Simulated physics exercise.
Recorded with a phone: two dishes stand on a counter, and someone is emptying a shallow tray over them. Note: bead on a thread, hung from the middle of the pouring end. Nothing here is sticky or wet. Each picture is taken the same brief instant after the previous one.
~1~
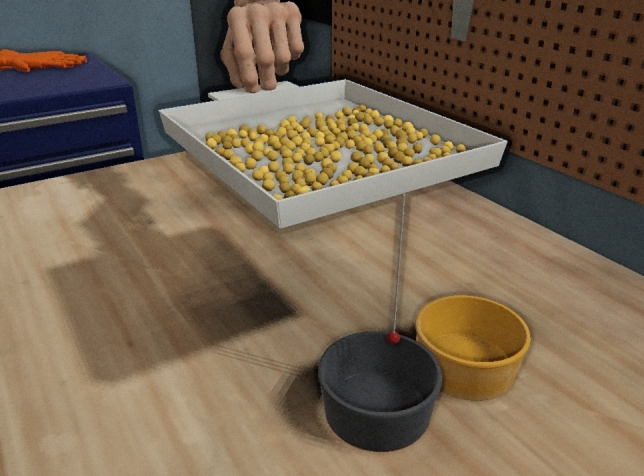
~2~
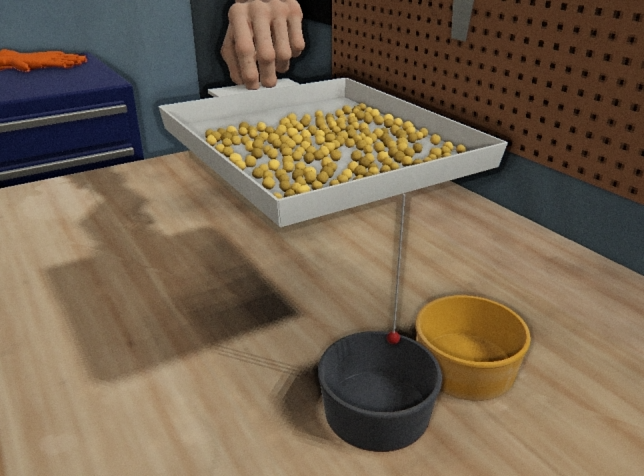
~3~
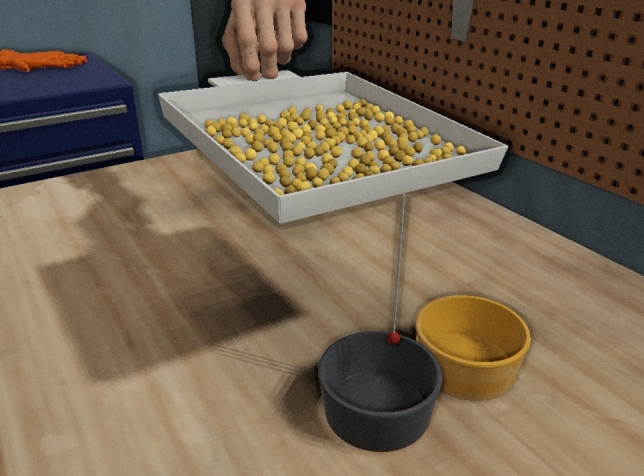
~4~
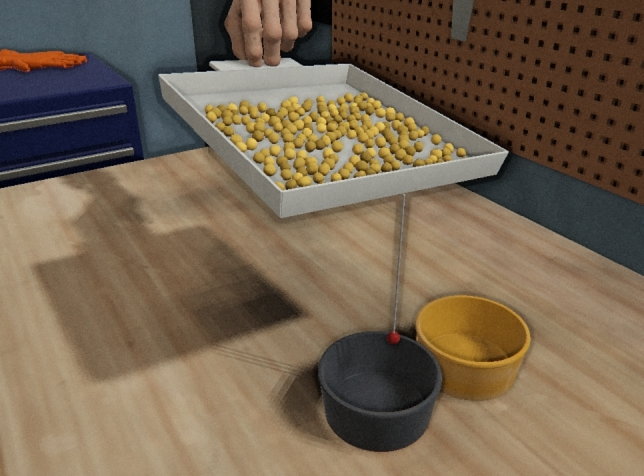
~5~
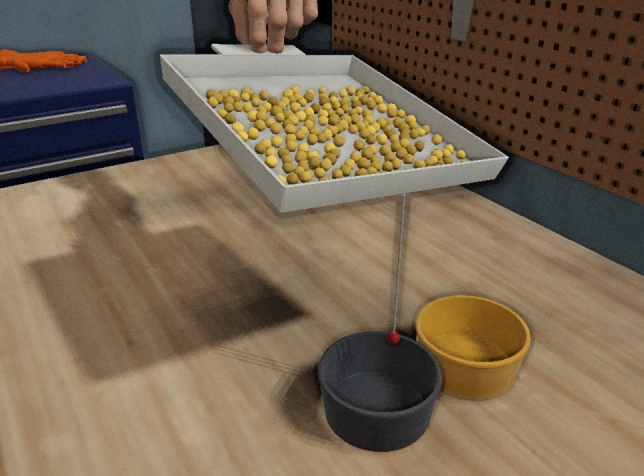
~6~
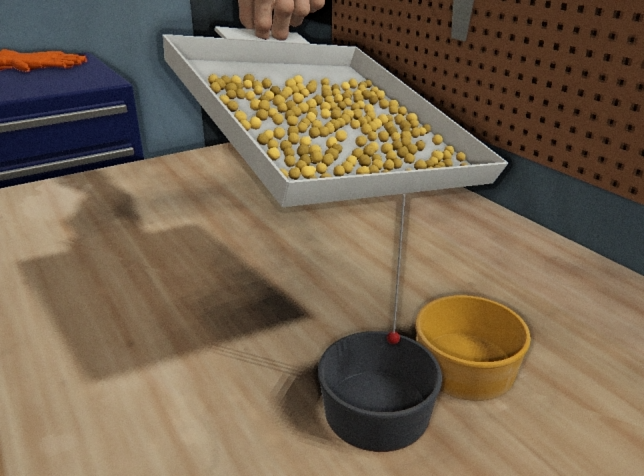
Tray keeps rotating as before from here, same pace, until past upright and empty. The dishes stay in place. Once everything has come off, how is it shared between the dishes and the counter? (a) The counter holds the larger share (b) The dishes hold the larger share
Option b: The dishes hold the larger share.
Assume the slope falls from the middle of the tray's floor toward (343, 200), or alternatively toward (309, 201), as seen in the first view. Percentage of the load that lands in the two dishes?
Close to 30 percent first and close to 20 percent second.
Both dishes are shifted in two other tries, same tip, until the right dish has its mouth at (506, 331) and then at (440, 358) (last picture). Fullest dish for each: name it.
In the first try it's the one on the right, and in the second it's the one on the right.
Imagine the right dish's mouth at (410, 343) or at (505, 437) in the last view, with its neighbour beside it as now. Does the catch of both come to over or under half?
Well, the minor share the first time and the minor share the second time.
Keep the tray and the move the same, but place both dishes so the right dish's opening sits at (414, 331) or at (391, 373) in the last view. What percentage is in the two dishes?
It comes to roughly 40 per cent in one try and roughly 0 per cent in the next.
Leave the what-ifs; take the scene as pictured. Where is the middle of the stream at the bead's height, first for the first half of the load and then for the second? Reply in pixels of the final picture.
It goes through near (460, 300) first, then near (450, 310).
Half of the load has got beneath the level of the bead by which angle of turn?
That would be about 115 degrees from level.
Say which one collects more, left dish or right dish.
I'd say more ends in the right-side one.
Soon after the last picture, tray tipped steeply; all on the tray.
A little later, tray tipped past a quarter turn; nearly all on the tray; a stray few in the right dish; a stray few outside both; a stray few in the air.
Later still, tray tipped past a quarter turn; a stray few in the left dish; most in the right dish; about a quarter outside both.
At rest, tray tipped past a quarter turn; a stray few in the left dish; most in the right dish; about a quarter outside both.
